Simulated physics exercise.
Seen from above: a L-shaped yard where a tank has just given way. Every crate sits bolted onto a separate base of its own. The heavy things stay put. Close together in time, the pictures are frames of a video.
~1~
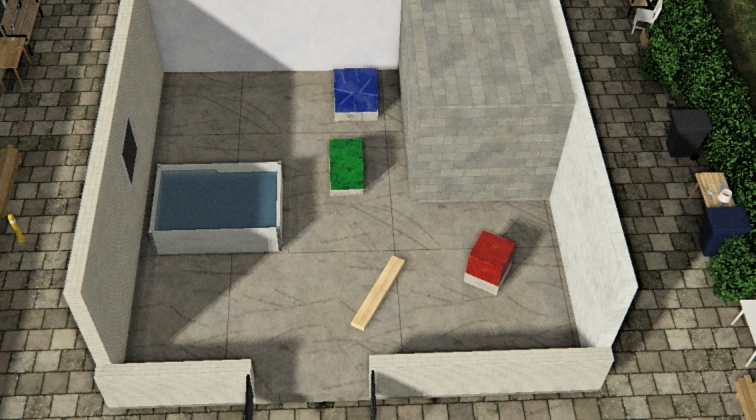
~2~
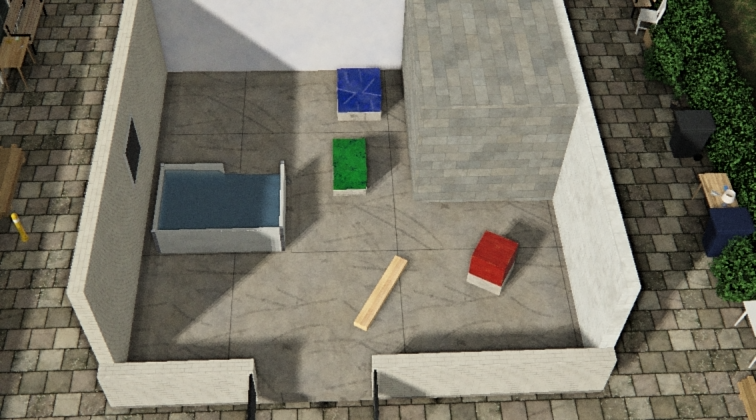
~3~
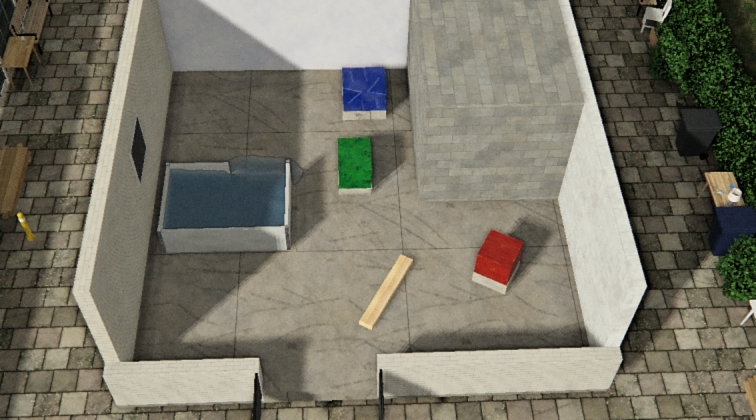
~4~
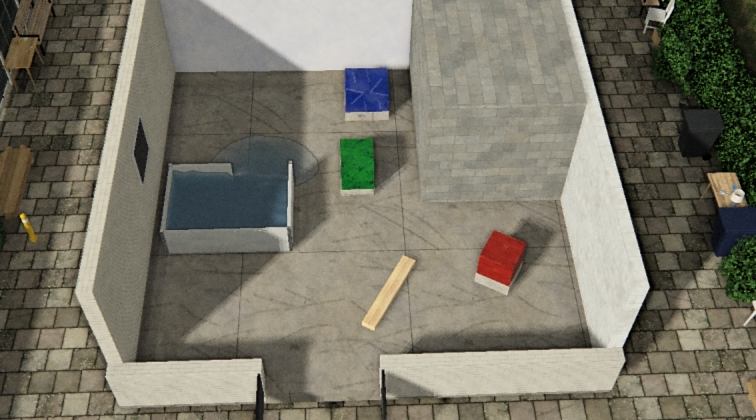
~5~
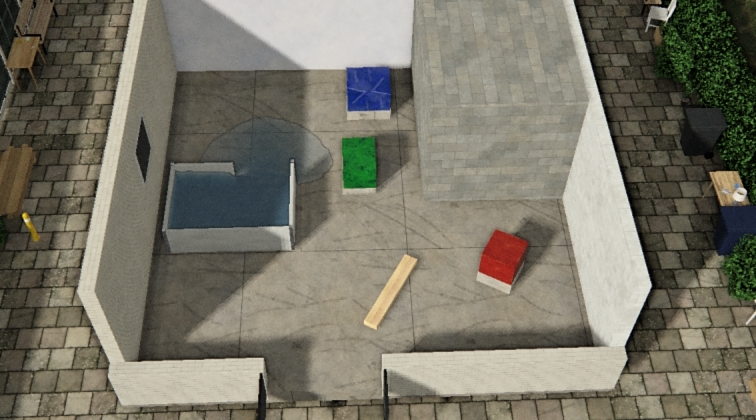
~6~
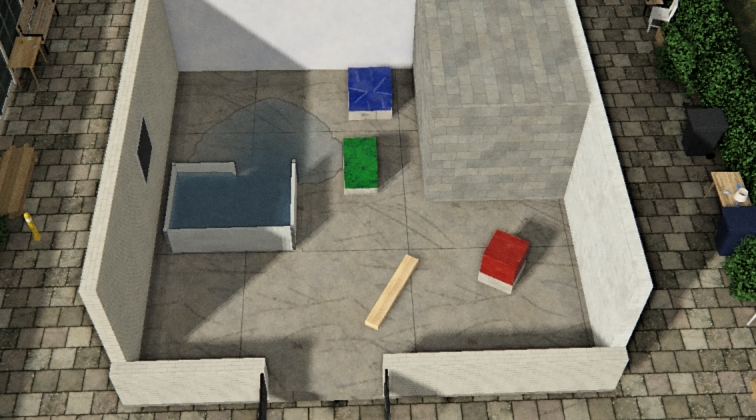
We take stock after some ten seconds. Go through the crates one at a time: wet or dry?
Crate by crate: Red crate dry, blue crate dry, green crate dry.
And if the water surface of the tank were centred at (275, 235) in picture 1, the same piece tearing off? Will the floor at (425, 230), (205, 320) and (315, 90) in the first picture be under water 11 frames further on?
Submerged, untouched, submerged.
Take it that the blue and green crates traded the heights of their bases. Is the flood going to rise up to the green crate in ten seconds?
Green: Untouched.
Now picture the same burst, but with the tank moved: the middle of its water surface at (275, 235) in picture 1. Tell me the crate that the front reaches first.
The green one.
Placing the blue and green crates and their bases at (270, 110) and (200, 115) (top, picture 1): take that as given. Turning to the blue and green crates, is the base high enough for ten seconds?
As I read it, the blue crate gets flooded and the green crate gets flooded.
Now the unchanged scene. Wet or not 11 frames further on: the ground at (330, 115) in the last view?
I'd expect that place to be drenched.
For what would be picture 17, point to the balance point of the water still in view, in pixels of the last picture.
Around pixel (265, 162).
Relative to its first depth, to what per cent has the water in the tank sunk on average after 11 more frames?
Close to 50 in a hundred.
A moment on, water covers 20 % of the floor; the red crate not reached, the blue crate water round its plinth, the green crate water round its plinth.
Next, water covers 30 % of the floor; the red crate not reached, the blue crate water round its plinth, the green crate water round its plinth.
Then, water covers 35 % of the floor; the red crate not reached, the blue crate water round its plinth, the green crate water round its plinth.
Later, water covers 50 % of the floor; the red crate water round its plinth, the blue crate water round its plinth, the green crate water round its plinth.
In the end, water covers 75 % of the floor; the red crate stayed above the water, the blue crate stayed above the water, the green crate stayed above the water.
